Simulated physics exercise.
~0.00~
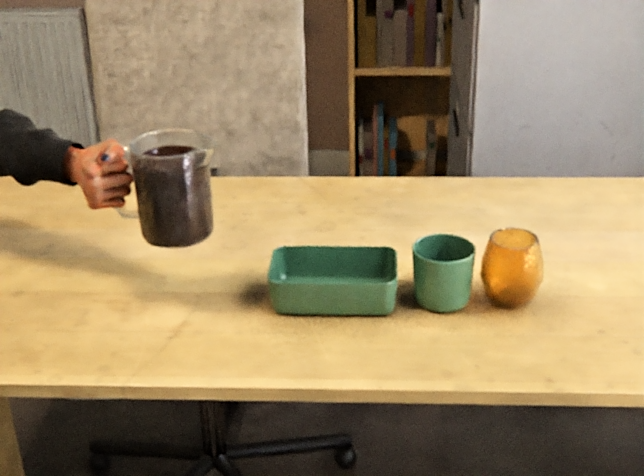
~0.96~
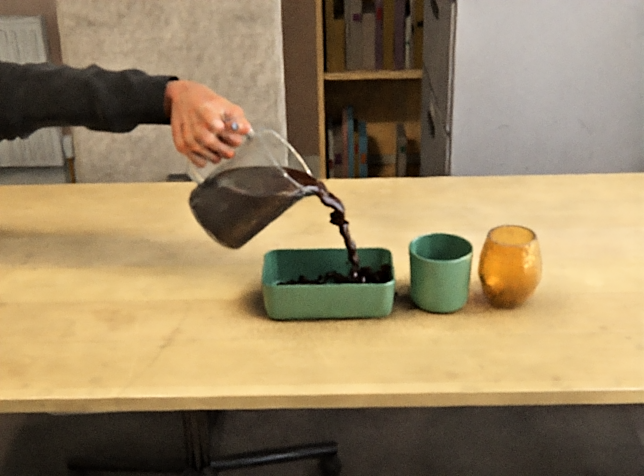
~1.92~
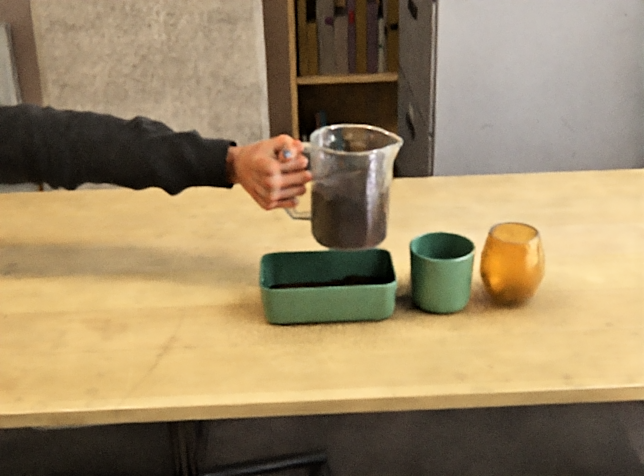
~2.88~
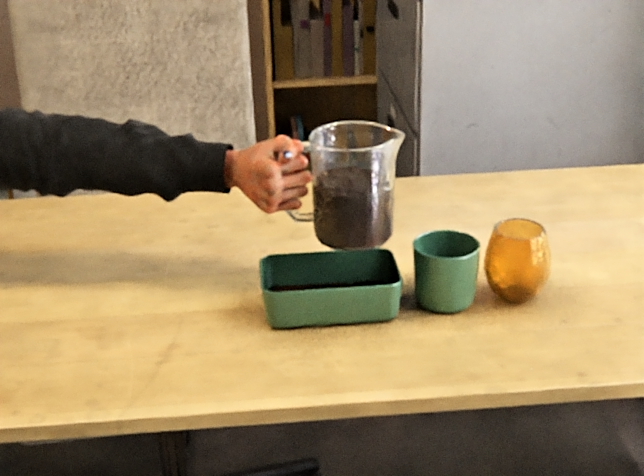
On a pale wooden table stand a green oblong tub, a green mug and an amber stemless glass, with a bookshelf behind them. A hand reaching in from the left holds a clear jug of dark coffee above the table, to the left of the tub. The hand moves right and tips the jug, and a dark stream falls into the tub. The jug then travels further right and is brought upright again. It ends held level just above the tub, still partly full, with dark coffee in the tub below.
